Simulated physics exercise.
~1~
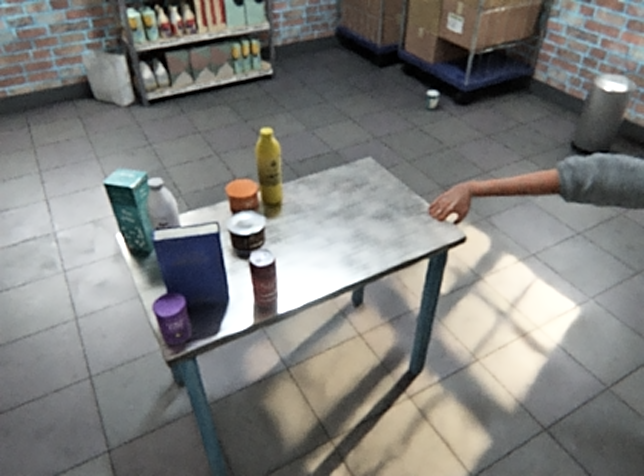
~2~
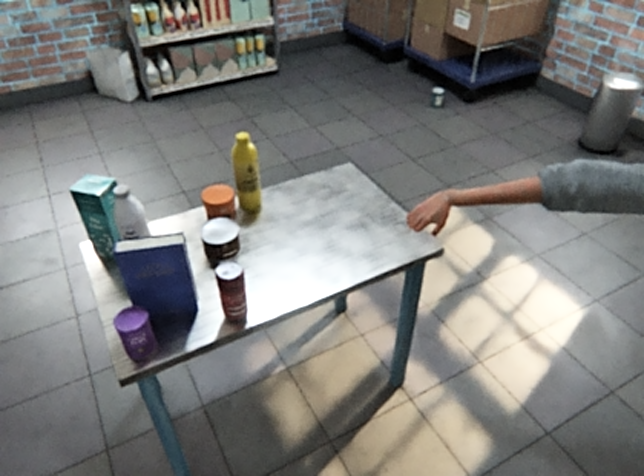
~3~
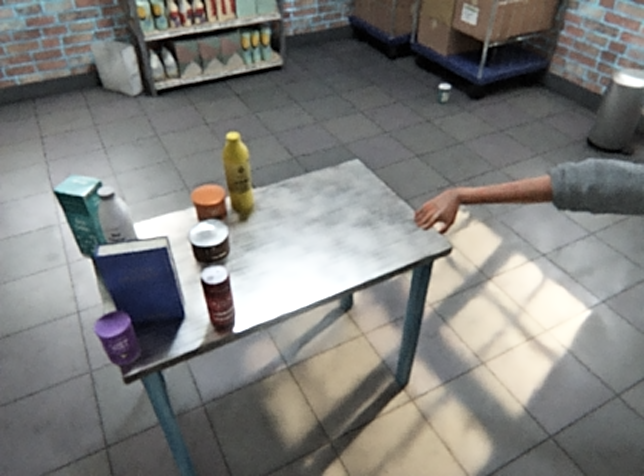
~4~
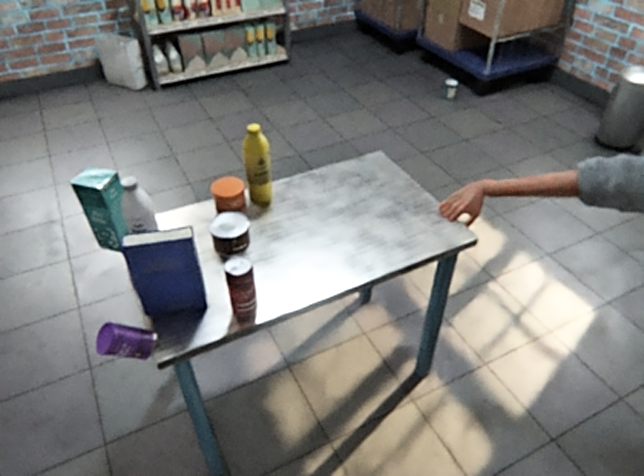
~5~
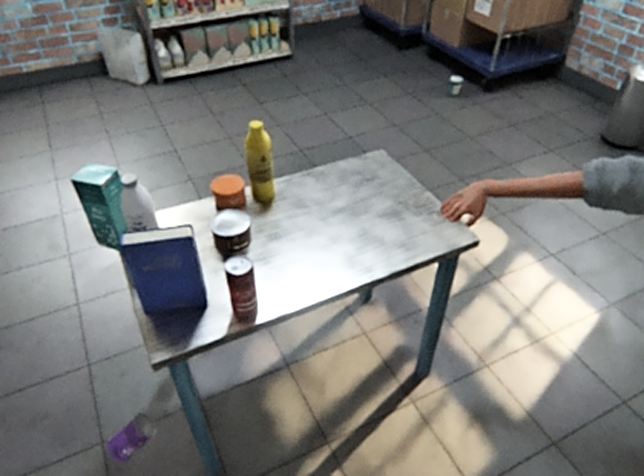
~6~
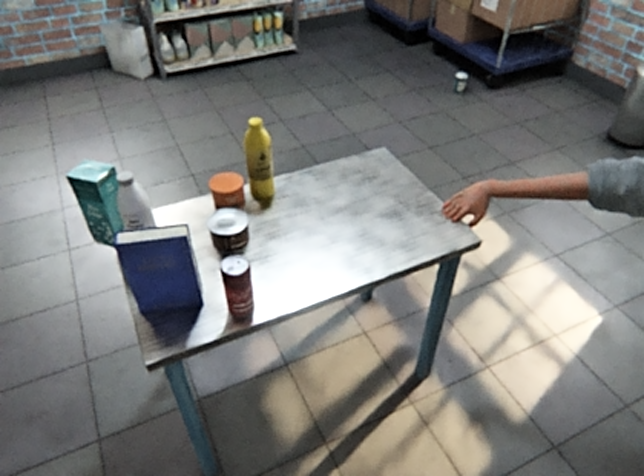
A metal-topped side table holding tins, tubs, bottles, a carton and a blue book slides left, then back right, with a hand at its right corner; the purple tin tips off the left edge and drops out of view, while the turquoise carton ends upright past that edge.
